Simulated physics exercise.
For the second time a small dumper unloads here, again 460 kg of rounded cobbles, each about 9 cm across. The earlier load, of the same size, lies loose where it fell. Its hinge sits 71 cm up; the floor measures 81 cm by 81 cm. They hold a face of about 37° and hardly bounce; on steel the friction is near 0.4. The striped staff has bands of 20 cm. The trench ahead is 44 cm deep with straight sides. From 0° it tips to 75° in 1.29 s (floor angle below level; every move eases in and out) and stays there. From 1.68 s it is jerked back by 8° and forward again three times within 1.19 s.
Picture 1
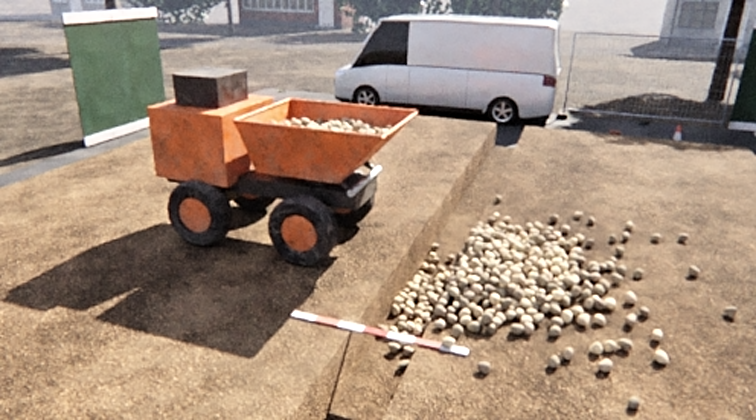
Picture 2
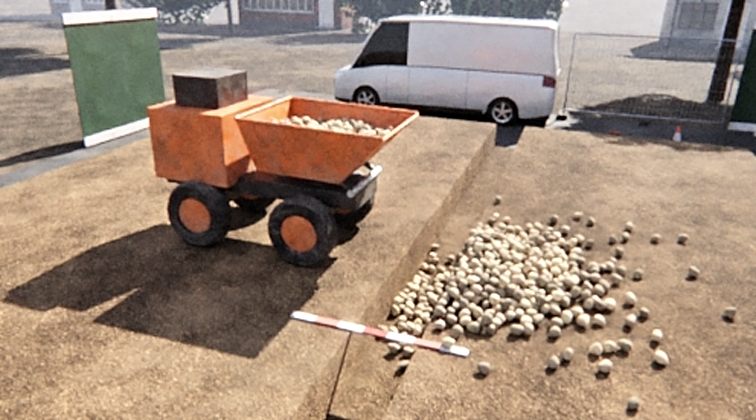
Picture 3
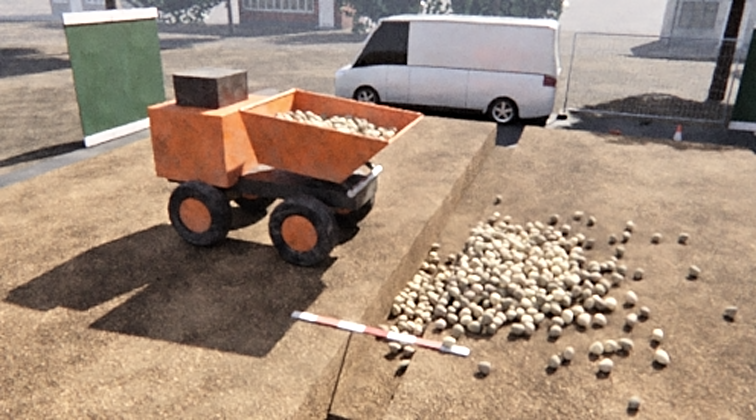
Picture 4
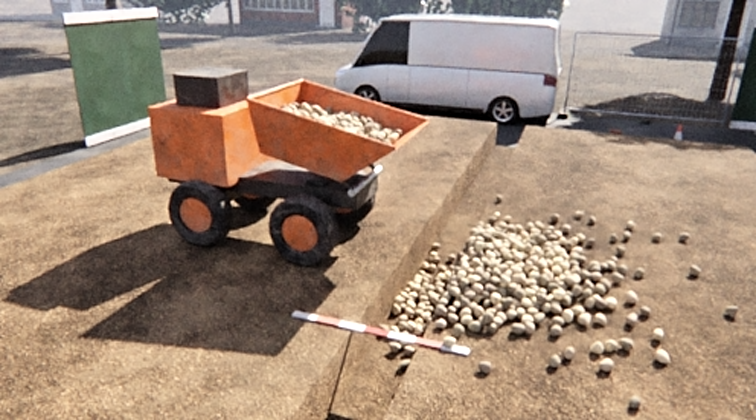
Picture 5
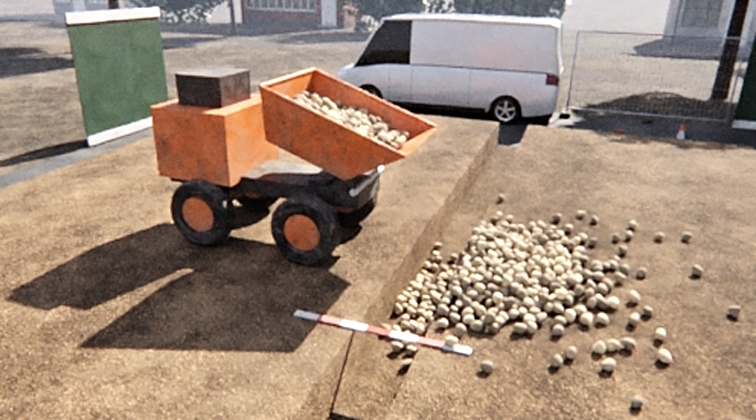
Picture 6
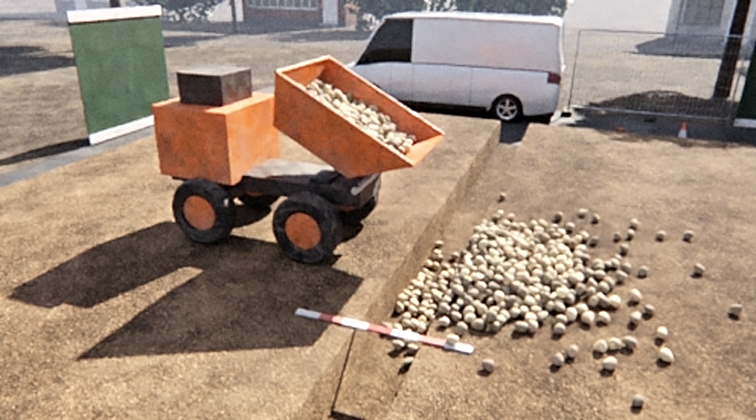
An orange dumper standing beside a trench slowly tilted its open bin forward, the back rising well up while the pale round stones stayed inside, near a loose heap of similar stones on the right.
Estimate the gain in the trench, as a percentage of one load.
Roughly 55 per cent of a load more.
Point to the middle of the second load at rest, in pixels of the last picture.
Their middle is at about (456, 279).
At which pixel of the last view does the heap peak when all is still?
Near (507, 241).
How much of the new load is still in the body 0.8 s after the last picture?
Roughly 70 per cent is still inside.
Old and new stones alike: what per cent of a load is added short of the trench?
Some 0 per cent of a load.
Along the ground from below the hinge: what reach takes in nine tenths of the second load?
Roughly 150 cm ahead of it.
Then, 0.4 s after the last picture the floor is at 63°; in per cent of one load, 100 in the body, 15 in the trench, 85 past the trench; the foremost stones are at (684, 300).
Then, 0.8 s after the last picture the floor is at 75°; in per cent of one load, 69 in the body, 30 in the trench, 100 past the trench; the foremost stones are at (684, 300).
Then, 2.8 s after the last picture the floor is at 75°; in per cent of one load, 0 in the body, 70 in the trench, 130 past the trench; the foremost stones are at (684, 300).
Then, 5.4 s after the last picture the floor is at 75°; in per cent of one load, 0 in the body, 70 in the trench, 130 past the trench; the foremost stones are at (684, 300). Net gain in the trench, 55.
